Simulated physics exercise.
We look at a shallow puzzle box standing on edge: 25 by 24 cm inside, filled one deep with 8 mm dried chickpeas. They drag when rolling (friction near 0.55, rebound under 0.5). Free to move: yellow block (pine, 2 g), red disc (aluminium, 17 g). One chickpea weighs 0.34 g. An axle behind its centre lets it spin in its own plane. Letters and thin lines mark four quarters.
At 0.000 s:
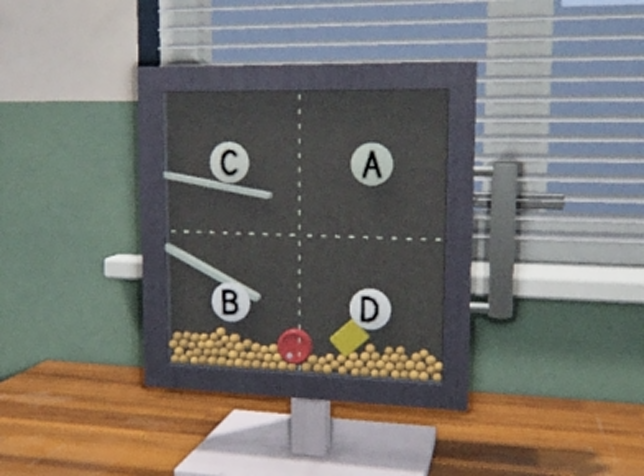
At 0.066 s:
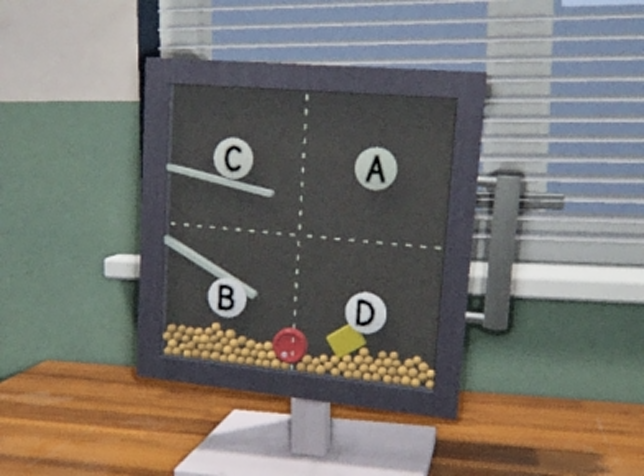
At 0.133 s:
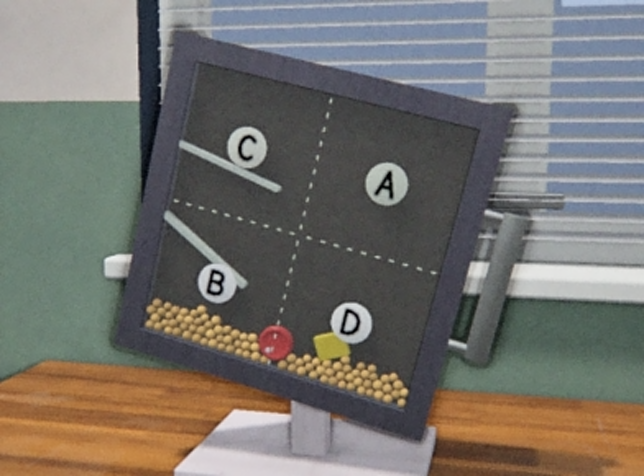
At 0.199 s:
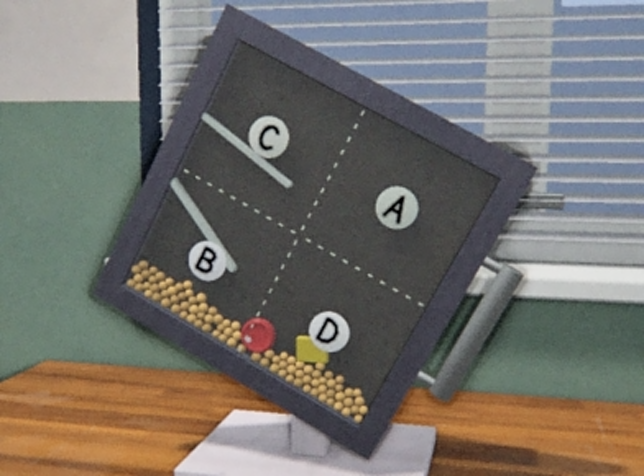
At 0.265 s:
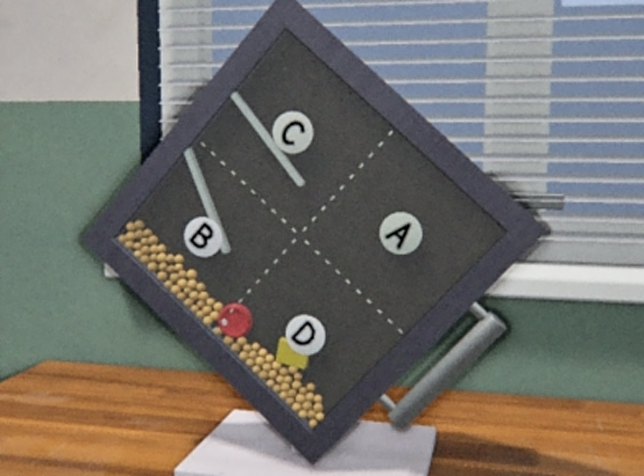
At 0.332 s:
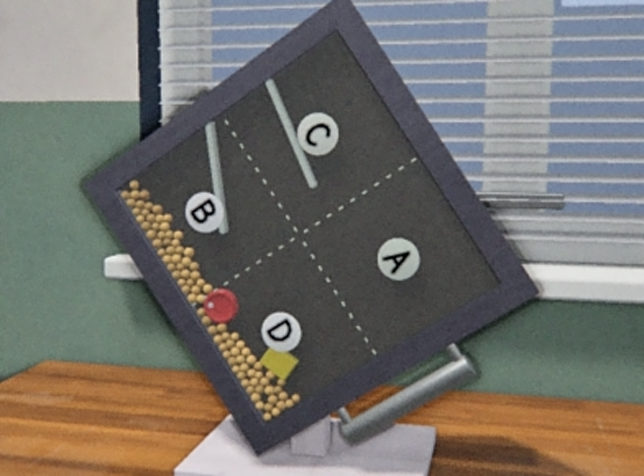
The clip opens on a nearly upright, dark-framed box holding a low layer of small tan balls, a red disc and a yellow block beneath two slanted bars. The box turns steadily clockwise on its stand, ending steeply tilted, while the balls, disc and block barely shift along its original bottom edge.
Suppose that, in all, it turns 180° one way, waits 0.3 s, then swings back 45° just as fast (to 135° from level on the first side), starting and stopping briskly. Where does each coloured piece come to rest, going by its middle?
Red disc: A, yellow block: A.
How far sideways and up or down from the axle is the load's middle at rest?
Some 4 cm right and 10 cm below.
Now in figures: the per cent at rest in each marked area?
Quarter A: 85; quarter B: 0; quarter C: 15; quarter D: 0.
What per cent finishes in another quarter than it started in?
About 100 per cent.
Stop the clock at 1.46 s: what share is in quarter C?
Roughly 20 per cent.
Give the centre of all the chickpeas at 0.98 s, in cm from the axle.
About 7 cm left and 8 cm below.
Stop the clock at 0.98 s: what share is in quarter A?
Some 85 per cent.
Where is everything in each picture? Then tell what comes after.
The first frame shows level; about 90 chickpeas; chickpeas centred (295, 358); top one (221, 332); yellow block (350, 338) tilted 43°; red disc (295, 347); A (372, 164), B (231, 302), C (229, 163), D (370, 309).
The second frame shows turned 3° clockwise; chickpeas centred (289, 357); top one (216, 327).
The third frame shows turned 14° clockwise; chickpeas centred (269, 352); top one (157, 304); wall ends (277, 189), (244, 285).
The fourth frame shows turned 28° clockwise; chickpeas centred (245, 340); top one (144, 265); yellow block (313, 350); red disc (258, 336).
The fifth frame shows turned 42° clockwise; chickpeas centred (222, 323); top one (139, 225).
The sixth frame shows turned 56° clockwise; chickpeas centred (207, 305); top one (134, 185); yellow block (279, 361) tilted 35°; red disc (221, 307); A (398, 259), B (205, 213), C (318, 134), D (281, 332).
By 0.98 s, it stands 180° clockwise; the chickpeas' middle is 7 cm left of and 8 cm below the centre; A 85 %, C 5 %, D 10 %; yellow block in A; red disc in A.
By 1.46 s, it stands 157° clockwise; the chickpeas' middle is in line with and 11 cm below the centre; A 80 %, C 20 %; yellow block in A; red disc in A.
By 1.63 s, it stands 135° clockwise; the chickpeas' middle is 4 cm right of and 10 cm below the centre; A 80 %, C 20 %; yellow block in A; red disc in A.
At rest by 2.1 s, it stands 135° clockwise; A 85 %, B 0 %, C 15 %, D 0 %; yellow block in A; red disc in A.
